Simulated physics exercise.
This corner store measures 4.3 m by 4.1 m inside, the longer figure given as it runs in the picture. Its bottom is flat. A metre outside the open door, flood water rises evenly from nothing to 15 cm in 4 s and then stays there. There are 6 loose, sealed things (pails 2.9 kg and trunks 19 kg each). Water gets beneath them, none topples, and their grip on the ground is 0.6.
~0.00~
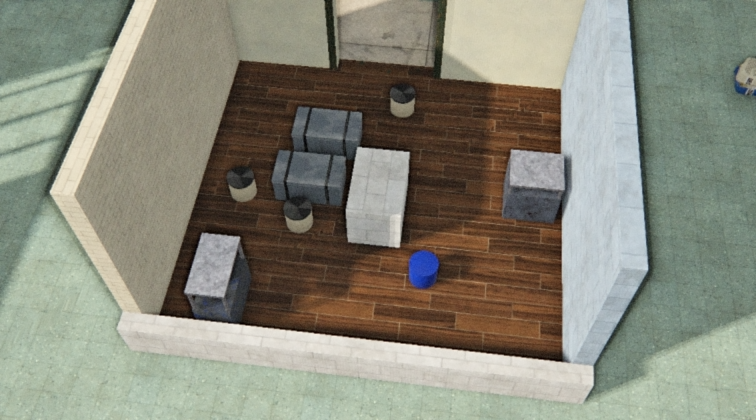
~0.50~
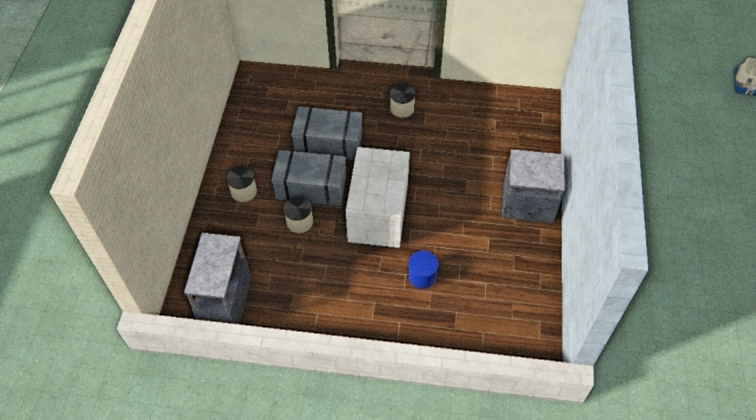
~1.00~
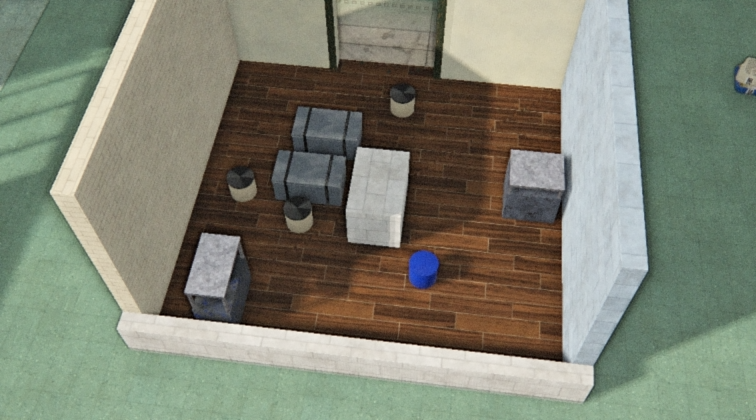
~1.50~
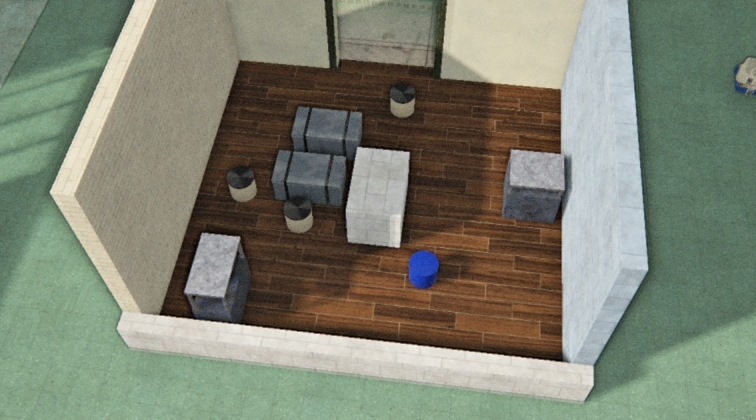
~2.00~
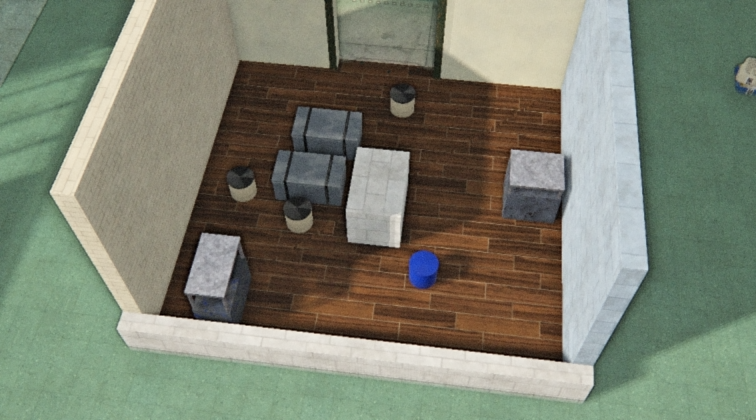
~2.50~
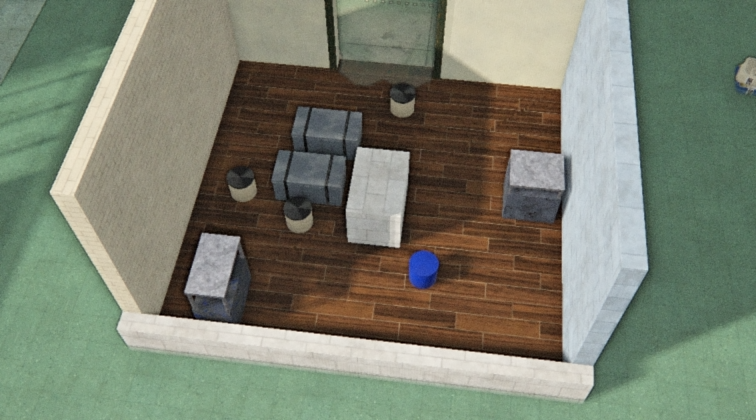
In a small corner store with a dark plank floor, seen from above, a blue pail, banded grey trunks and paler pails sit around solid blocks. The open doorway at the back gradually turns a murky grey-green, then a thin patch of water creeps just over the threshold; nothing inside shifts.
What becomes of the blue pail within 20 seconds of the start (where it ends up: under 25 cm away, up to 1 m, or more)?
Blue pail moves a short way.
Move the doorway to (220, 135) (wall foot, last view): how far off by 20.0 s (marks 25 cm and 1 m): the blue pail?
Then the blue pail travels far.
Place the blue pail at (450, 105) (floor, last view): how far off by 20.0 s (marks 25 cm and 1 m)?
It slides a little.
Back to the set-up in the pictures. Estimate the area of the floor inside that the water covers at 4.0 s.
Roughly 2.0 m2.
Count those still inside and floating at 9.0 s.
I count 1.
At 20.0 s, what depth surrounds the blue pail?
About 8 cm.
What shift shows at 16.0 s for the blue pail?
About 80 cm.
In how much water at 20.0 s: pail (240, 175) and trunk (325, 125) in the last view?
About 13 and 8 cm.
After 4.0 s the blue pail is near (424, 263), 0.0 m from its start, aground; 0 afloat.
After 9.0 s the blue pail is near (424, 263), 0.0 m from its start, aground; 1 afloat.
After 16.0 s the blue pail is near (489, 297), 0.8 m from its start, afloat; 6 afloat.
After 20.0 s the blue pail is near (445, 310), 0.6 m from its start, afloat; 6 afloat.
